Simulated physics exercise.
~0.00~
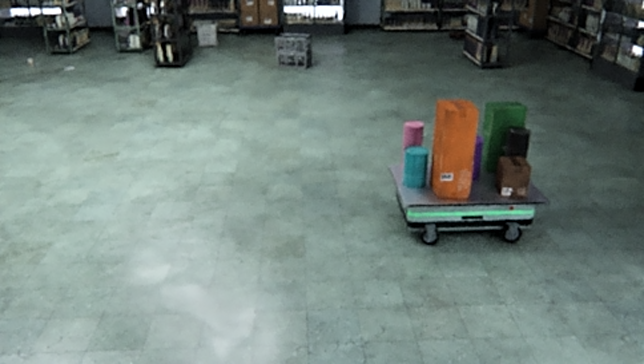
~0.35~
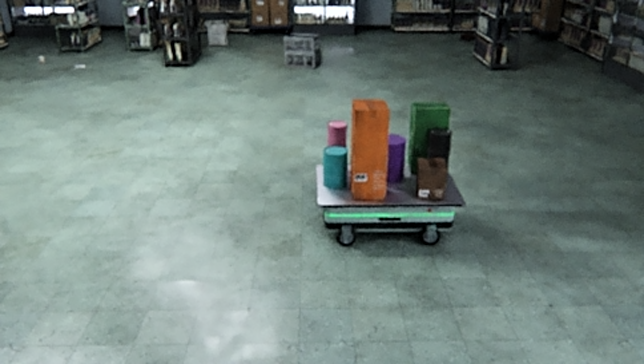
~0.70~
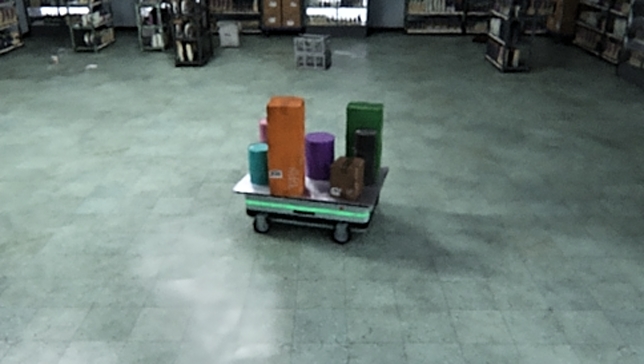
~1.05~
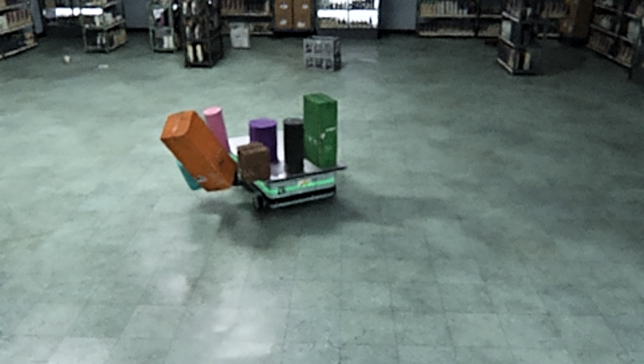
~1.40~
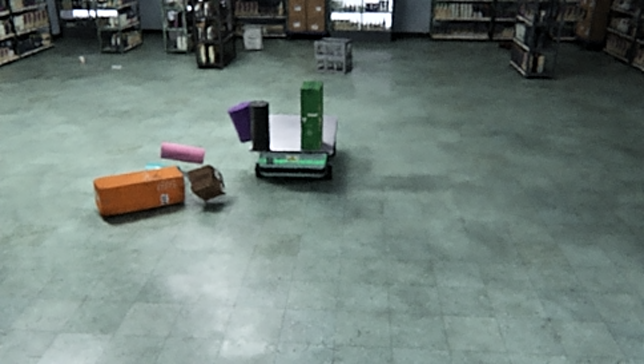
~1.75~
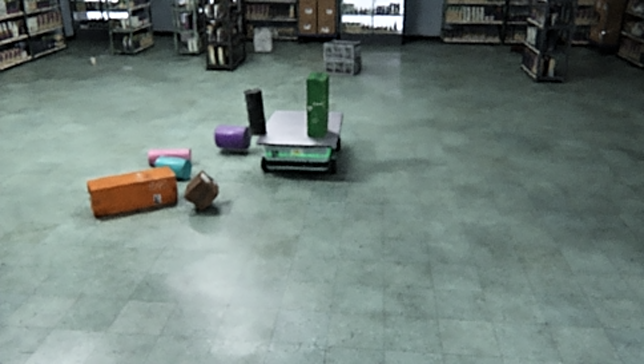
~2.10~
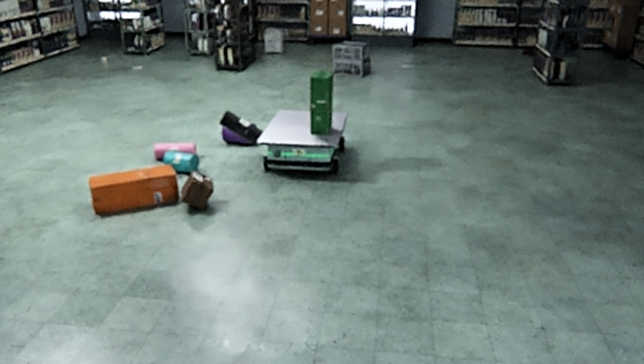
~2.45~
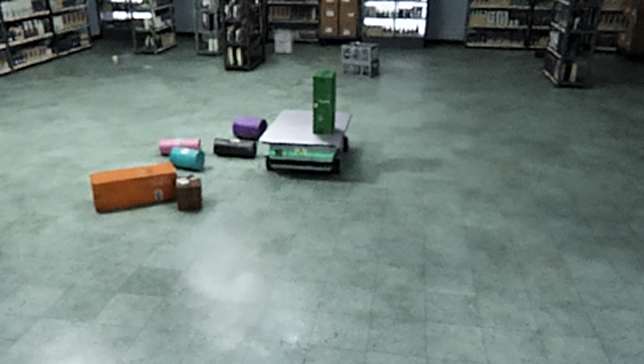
A low cart with a pale green side rolls across the tiled floor of a dim, library-like room, seen from slightly above, with shelves along the back. It carries a tall orange box at the front, pink and turquoise canisters at the left, a purple pail, and a green box, black canister and brown parcel toward the right. The cart travels left, then swings away toward the shelves. The orange box tips off the left side, and the turquoise and pink canisters, brown parcel and purple pail tumble after it. The black canister drops last, leaving only the green box upright on the stopped cart.
